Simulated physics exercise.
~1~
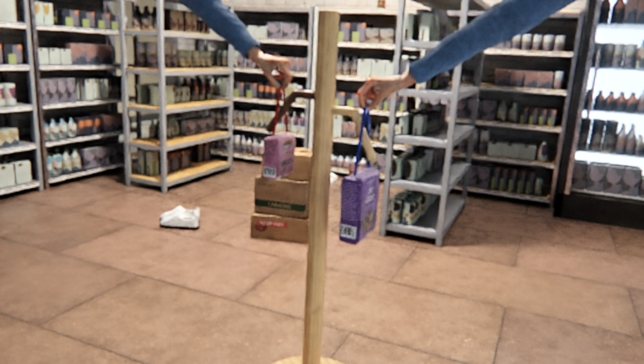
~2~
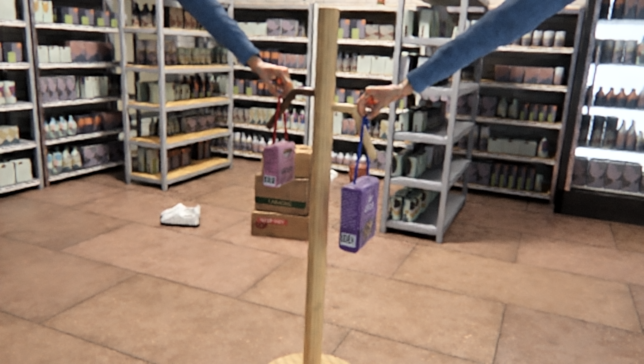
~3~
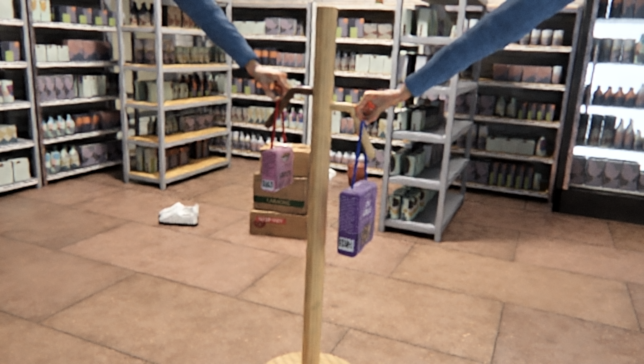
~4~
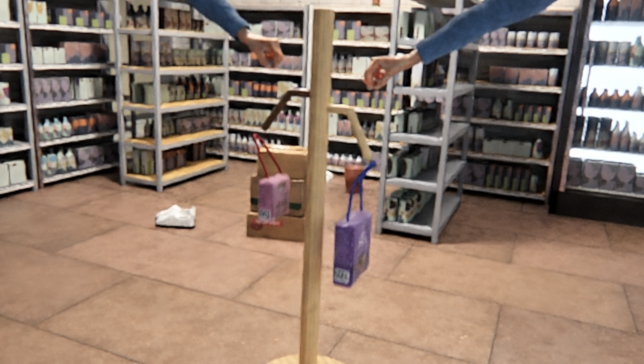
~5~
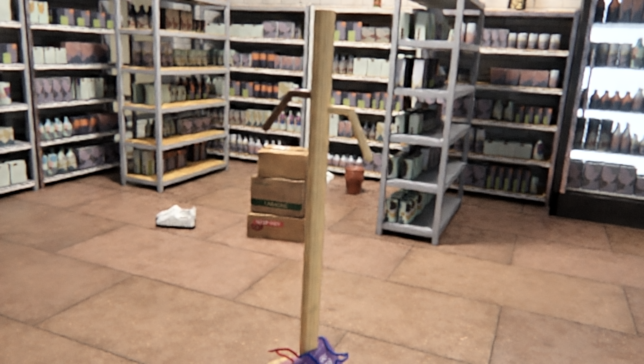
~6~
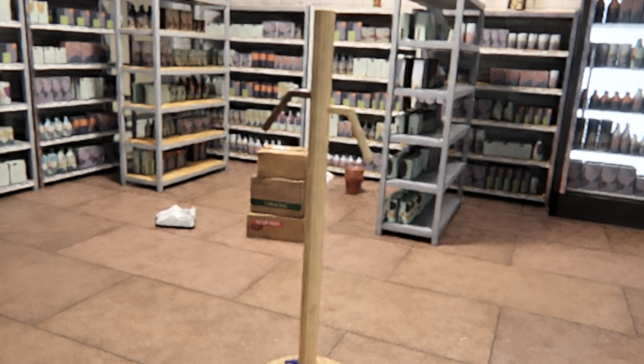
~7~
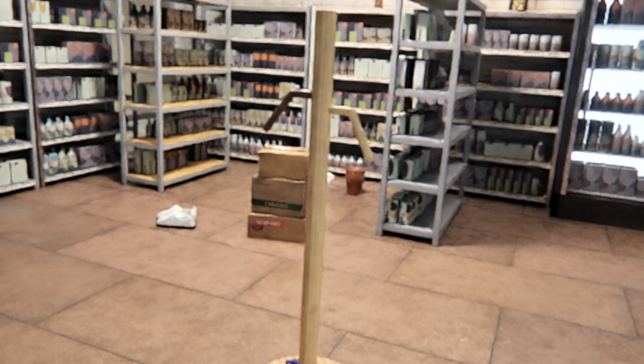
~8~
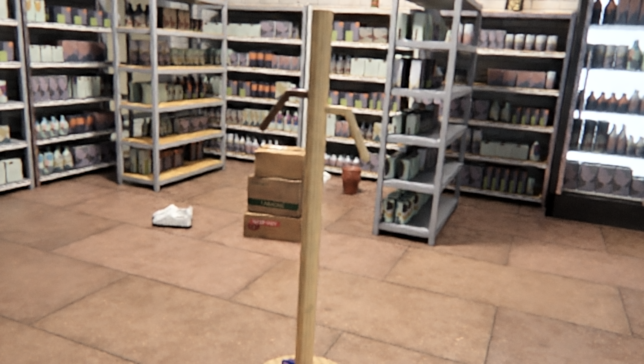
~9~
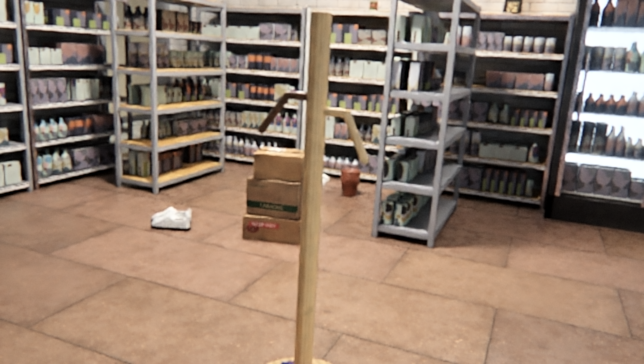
Two hands hang a pink pouch and a purple bag on pegs, but both fall.
